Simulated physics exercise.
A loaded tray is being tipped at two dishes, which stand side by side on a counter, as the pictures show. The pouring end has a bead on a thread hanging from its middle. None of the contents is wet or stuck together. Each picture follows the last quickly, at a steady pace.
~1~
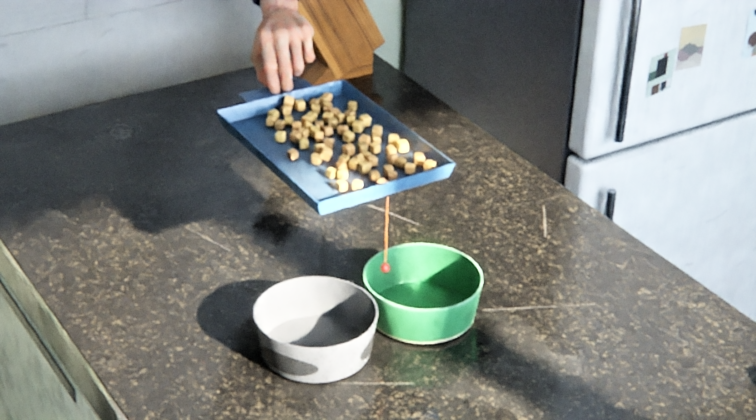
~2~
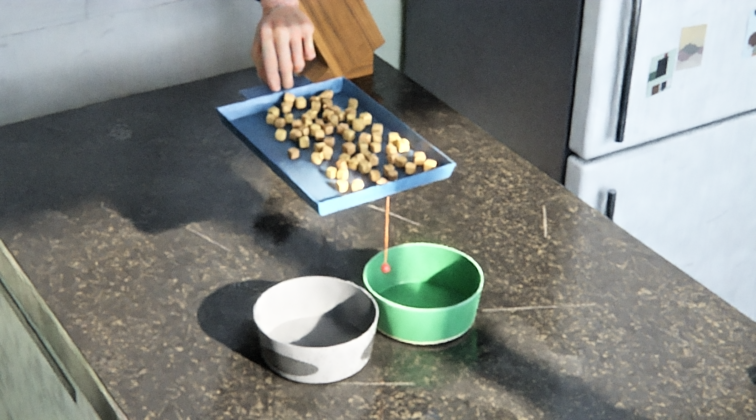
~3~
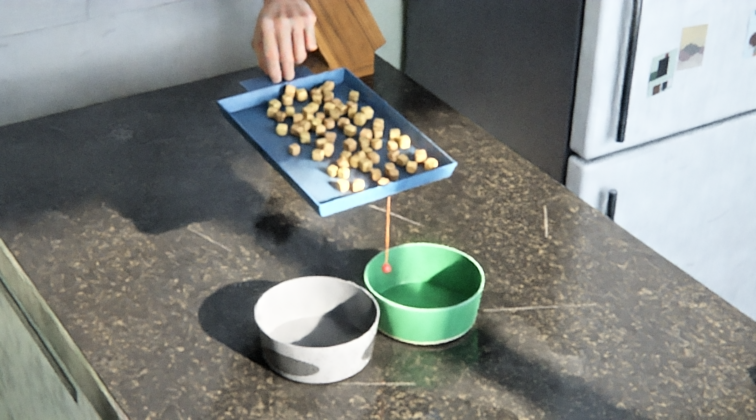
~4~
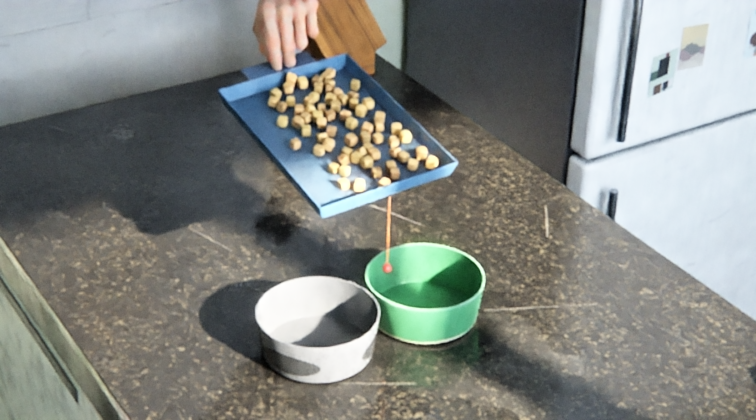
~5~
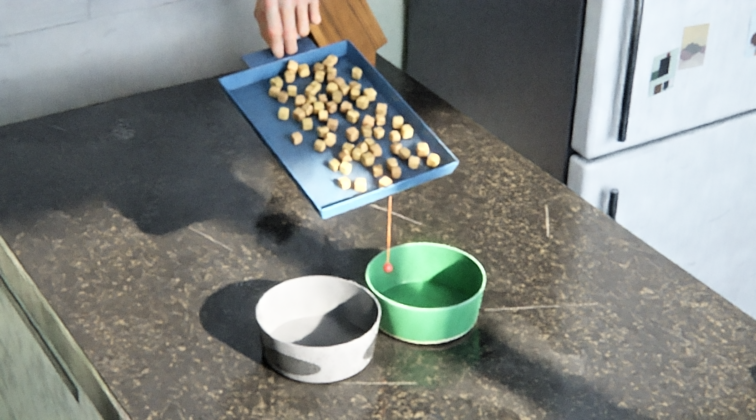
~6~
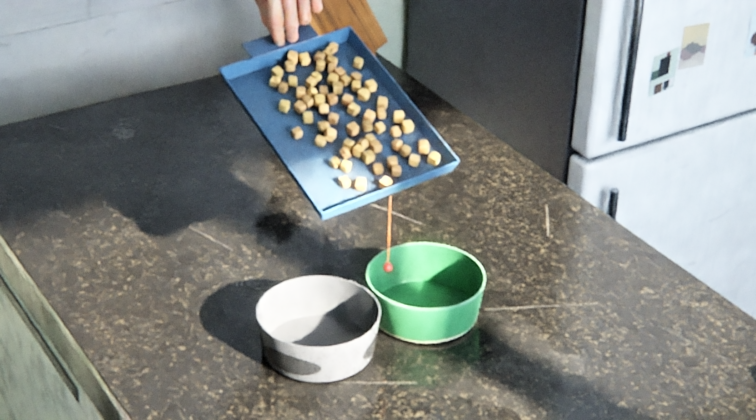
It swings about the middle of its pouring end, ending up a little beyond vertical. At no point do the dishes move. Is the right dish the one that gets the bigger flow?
No.
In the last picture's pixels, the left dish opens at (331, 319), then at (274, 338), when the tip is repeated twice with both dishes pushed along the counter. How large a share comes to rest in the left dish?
I'd say about 70 percent, followed by about 20 percent.
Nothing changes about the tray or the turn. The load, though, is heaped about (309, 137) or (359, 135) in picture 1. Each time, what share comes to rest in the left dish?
First case: Some 80 %; second case: Some 50 %.
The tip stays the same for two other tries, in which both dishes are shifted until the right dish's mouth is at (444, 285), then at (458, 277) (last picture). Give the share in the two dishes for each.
Close to 90 in a hundred, then close to 90 in a hundred.
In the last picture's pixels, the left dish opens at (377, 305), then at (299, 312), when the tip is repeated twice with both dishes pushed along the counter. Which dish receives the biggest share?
One: Left. Two: The left one.
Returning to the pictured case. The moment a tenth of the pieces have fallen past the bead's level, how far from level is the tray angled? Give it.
Somewhere near 75°.
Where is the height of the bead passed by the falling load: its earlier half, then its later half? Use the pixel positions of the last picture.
It goes through near (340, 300) first, then near (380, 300).
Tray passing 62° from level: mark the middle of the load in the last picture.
Roughly at (363, 175).
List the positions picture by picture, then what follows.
The first picture shows corners of the pouring end at (320, 200) and (449, 163), level; middle of the load at (349, 137), small wooden cubes; left dish at (347, 359); right dish at (455, 321); bead on its thread at (385, 268).
The second picture shows corners of the pouring end at (321, 201) and (449, 163), level; middle of the load at (349, 135).
The third picture shows corners of the pouring end at (322, 203) and (451, 162), tipped barely, lowest at the left corner; middle of the load at (350, 131).
The fourth picture shows corners of the pouring end at (323, 205) and (452, 161), tipped a little, lowest at the left corner; middle of the load at (351, 123).
The fifth picture shows corners of the pouring end at (324, 207) and (453, 160), tipped a little, lowest at the left corner; middle of the load at (353, 116).
The sixth picture shows corners of the pouring end at (324, 209) and (454, 159), tipped clearly, lowest at the left corner; middle of the load at (353, 109); left dish at (350, 359); right dish at (458, 320).
Soon, tray tipped steeply; all on the tray.
A while on, tray tipped past a quarter turn; about two thirds on the tray; a small part in the left dish; a small part in the right dish; a small part outside both; a stray few in the air.
Towards the end, tray tipped past a quarter turn; about two thirds in the left dish; a small part in the right dish; about a quarter outside both.
Finally, tray tipped past a quarter turn; about two thirds in the left dish; a small part in the right dish; about a quarter outside both.
